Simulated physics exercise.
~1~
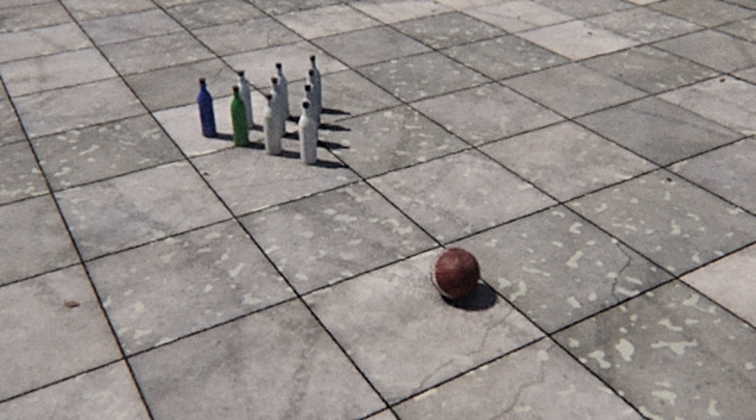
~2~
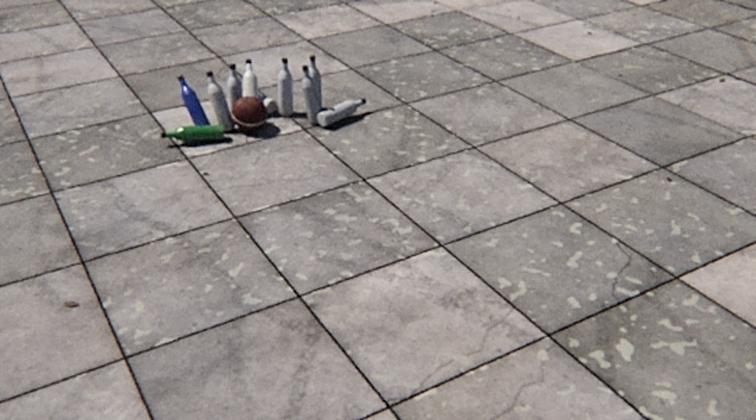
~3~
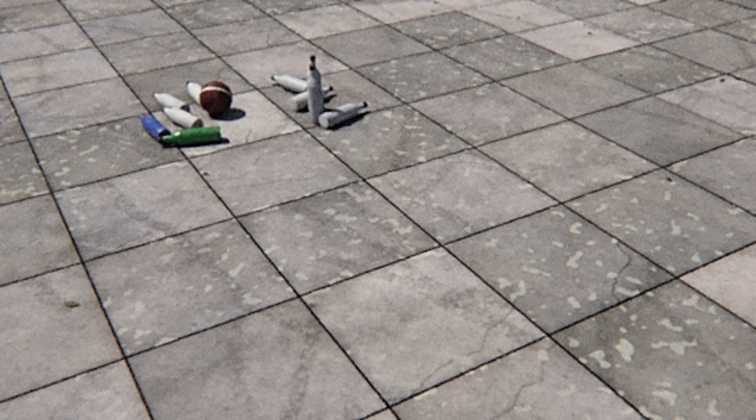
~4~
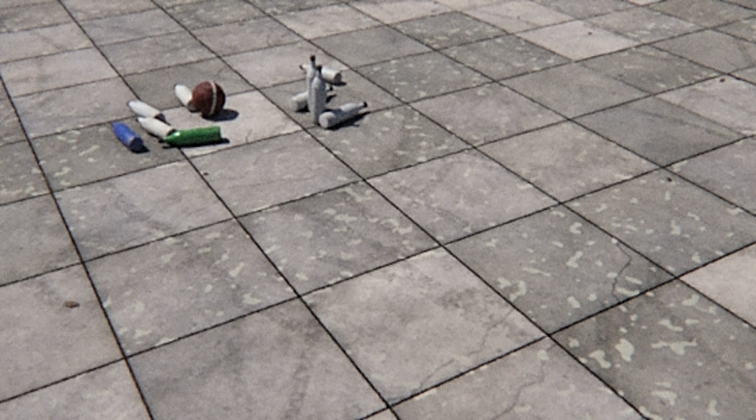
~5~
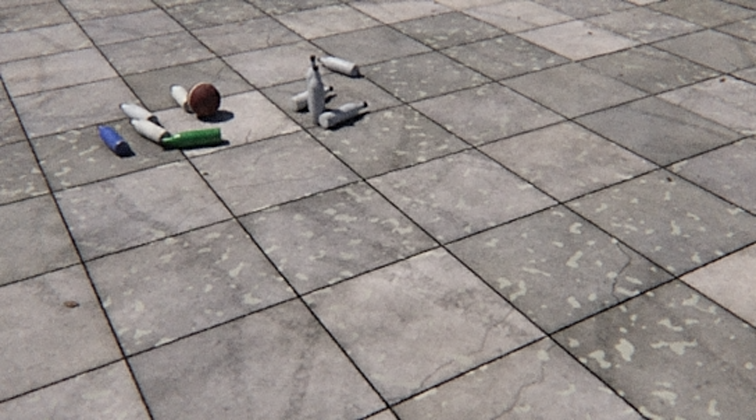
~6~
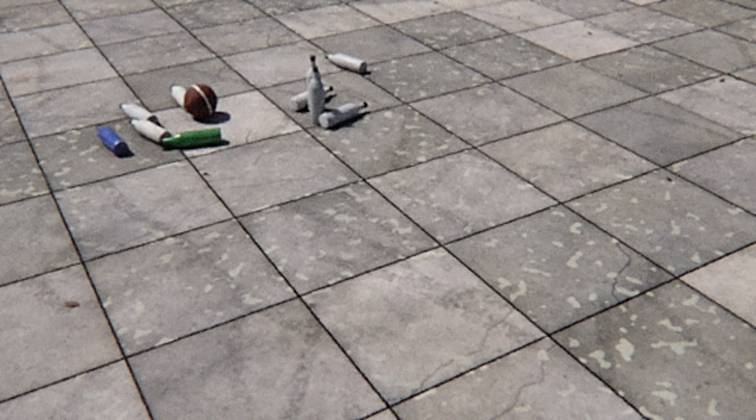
The footage shows a dark reddish ball rolling up and left across stone paving into a cluster of bottles, knocking over the green one, then the blue and most of the pale ones, until the ball sits among scattered bottles at left while one pale bottle stays upright.
